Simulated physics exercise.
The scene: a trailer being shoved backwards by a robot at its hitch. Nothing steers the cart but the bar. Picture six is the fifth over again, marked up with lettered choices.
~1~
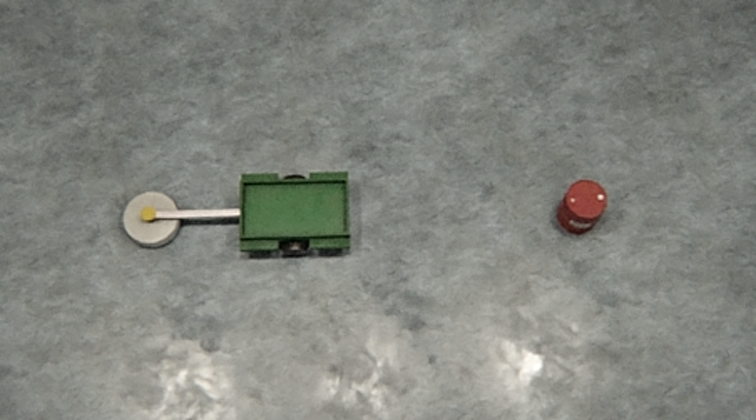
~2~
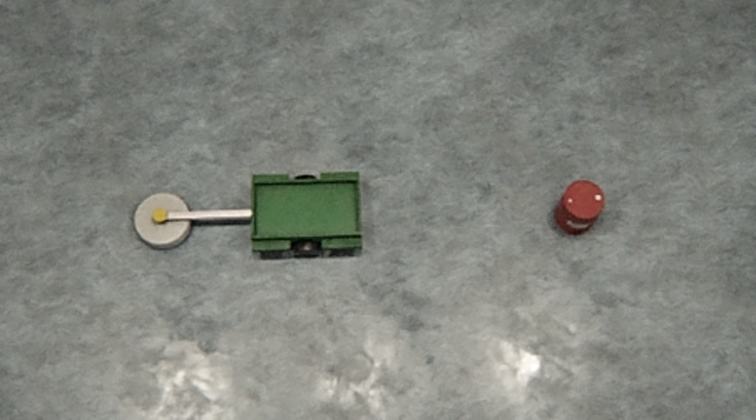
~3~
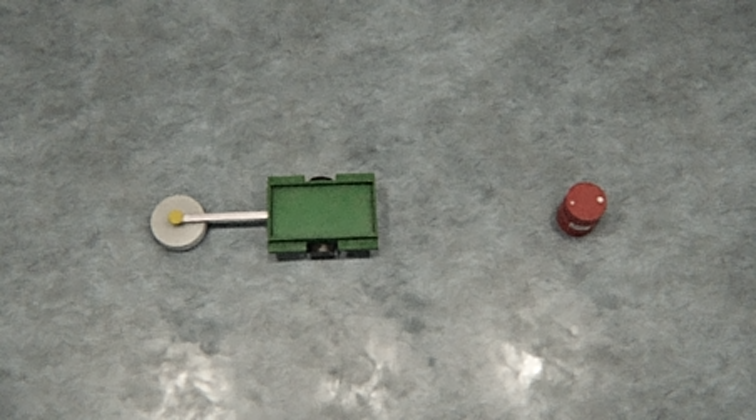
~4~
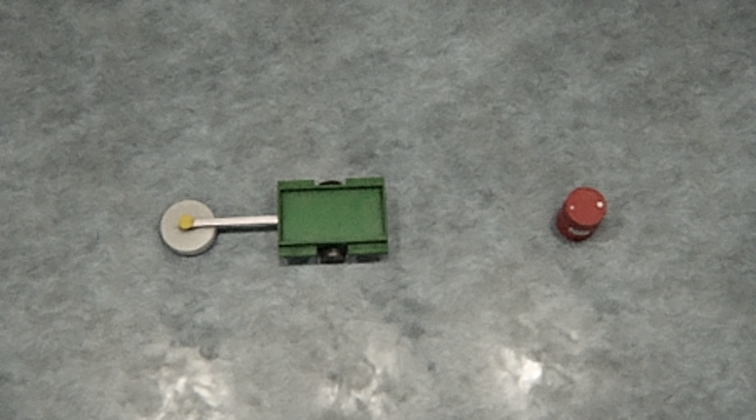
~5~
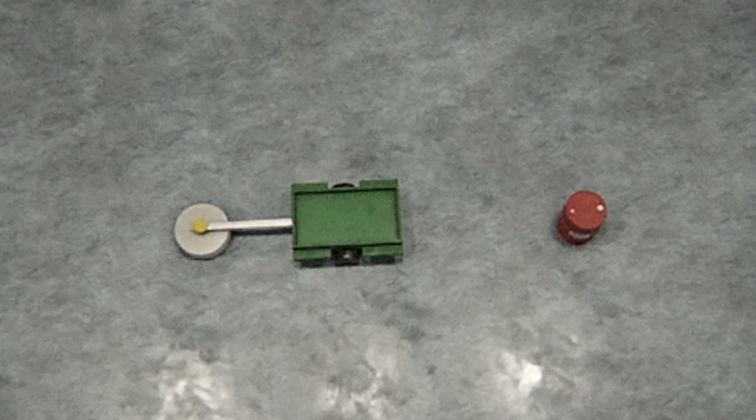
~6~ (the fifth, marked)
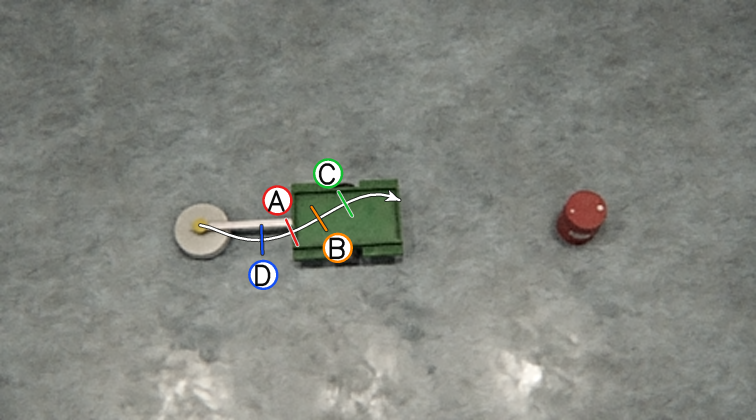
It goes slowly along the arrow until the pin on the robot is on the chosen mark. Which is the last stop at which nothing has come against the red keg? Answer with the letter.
Up to mark C.
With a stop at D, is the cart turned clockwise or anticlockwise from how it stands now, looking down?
Anticlockwise.
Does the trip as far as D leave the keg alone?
Yes.
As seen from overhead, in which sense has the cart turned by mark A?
Anticlockwise.
On the copy, A at (292, 232); B at (319, 218); C at (345, 204); D at (262, 240); the route from (200, 225) via (307, 225) to (399, 200).
On C. First, robot (253, 245), cart (395, 212).
Then, robot (305, 231), cart (447, 202).
Finally, robot (345, 209), cart (489, 197); nothing has been touched.
By contrast, A is safe but short; B is safe but short; D is safe but short.
